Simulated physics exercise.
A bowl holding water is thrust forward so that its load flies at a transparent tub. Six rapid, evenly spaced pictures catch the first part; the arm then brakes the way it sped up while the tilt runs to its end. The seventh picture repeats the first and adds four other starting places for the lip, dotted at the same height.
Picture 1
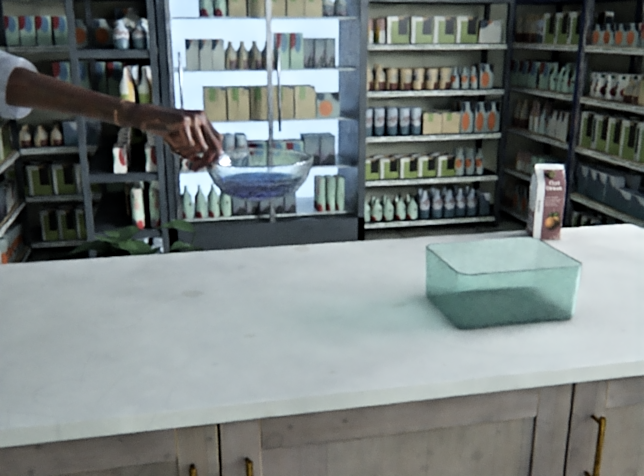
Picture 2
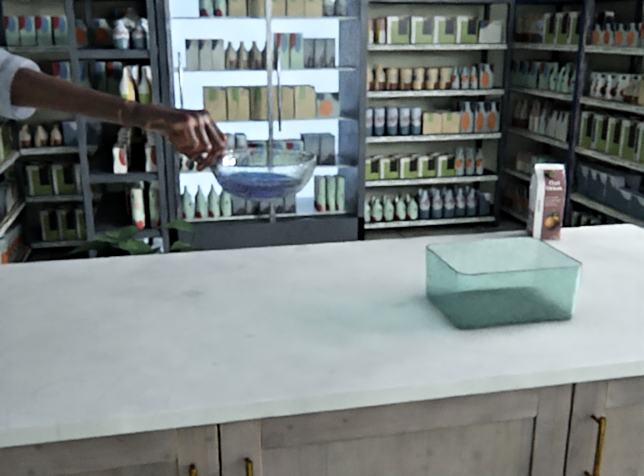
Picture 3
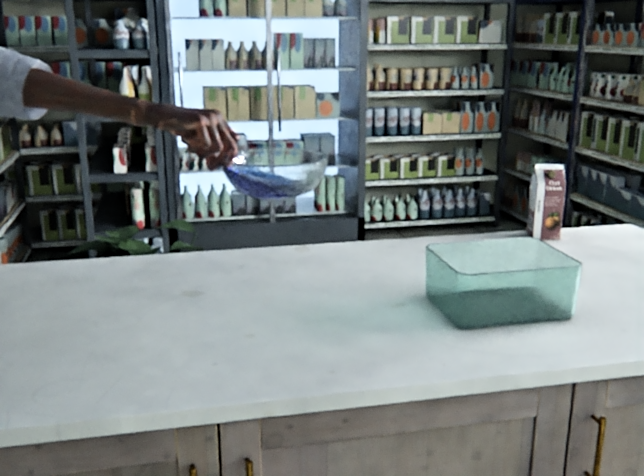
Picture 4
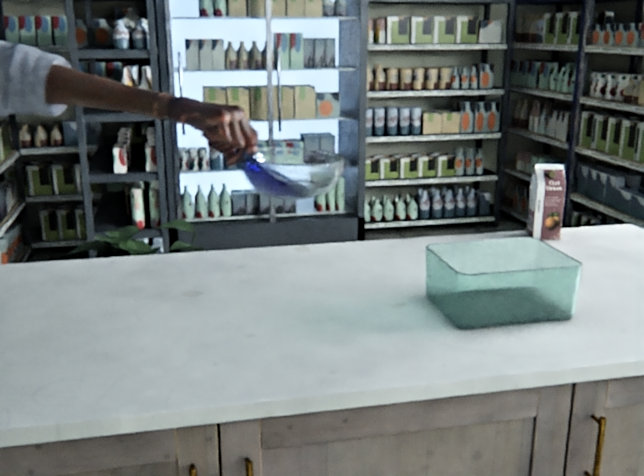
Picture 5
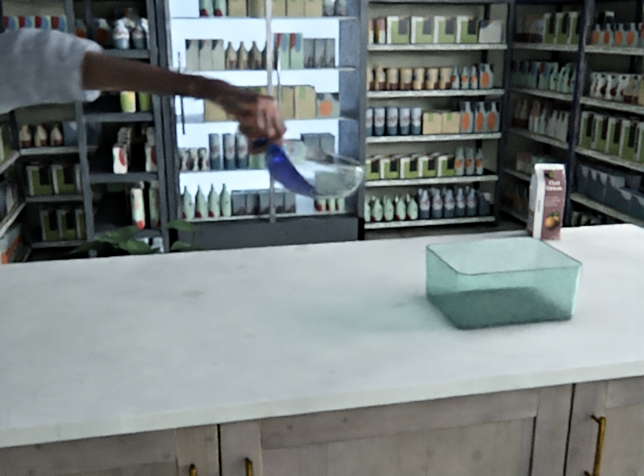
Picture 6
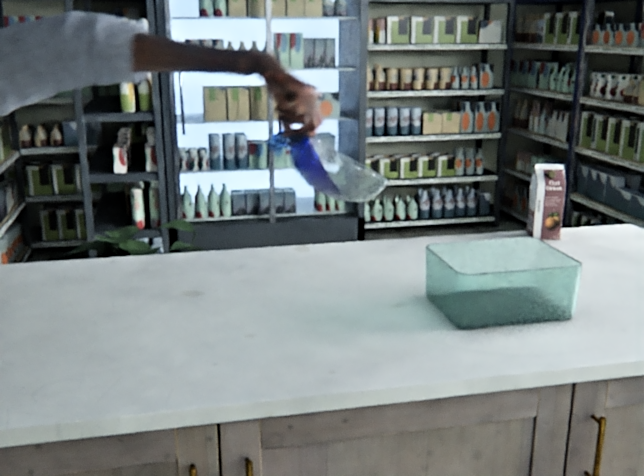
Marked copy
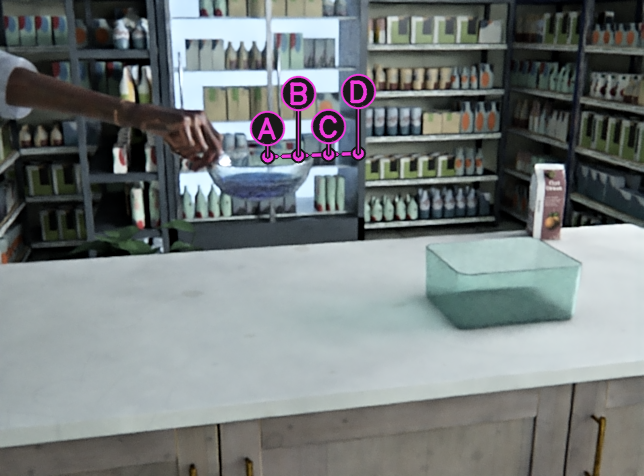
A hand swings a clear bowl of blue liquid rightward above a counter, tilting it forward.
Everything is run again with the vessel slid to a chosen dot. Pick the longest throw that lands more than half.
Place C.
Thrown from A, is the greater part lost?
Yes, that goes wrong.
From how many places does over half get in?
Two of the four.
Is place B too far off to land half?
Yes, it does.
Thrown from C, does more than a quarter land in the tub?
Yes.
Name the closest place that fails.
B.
On the marked copy, A at (267, 156); B at (298, 155); C at (328, 154); D at (358, 153).
With A, about 7 % lands in the tub, 90 % falls short and 3 % goes beside or beyond.
With B, about 26 % lands in the tub, 69 % falls short and 5 % goes beside or beyond.
With C, about 68 % lands in the tub, 26 % falls short and 6 % goes beside or beyond.
With D, about 74 % lands in the tub, 17 % falls short and 9 % goes beside or beyond.
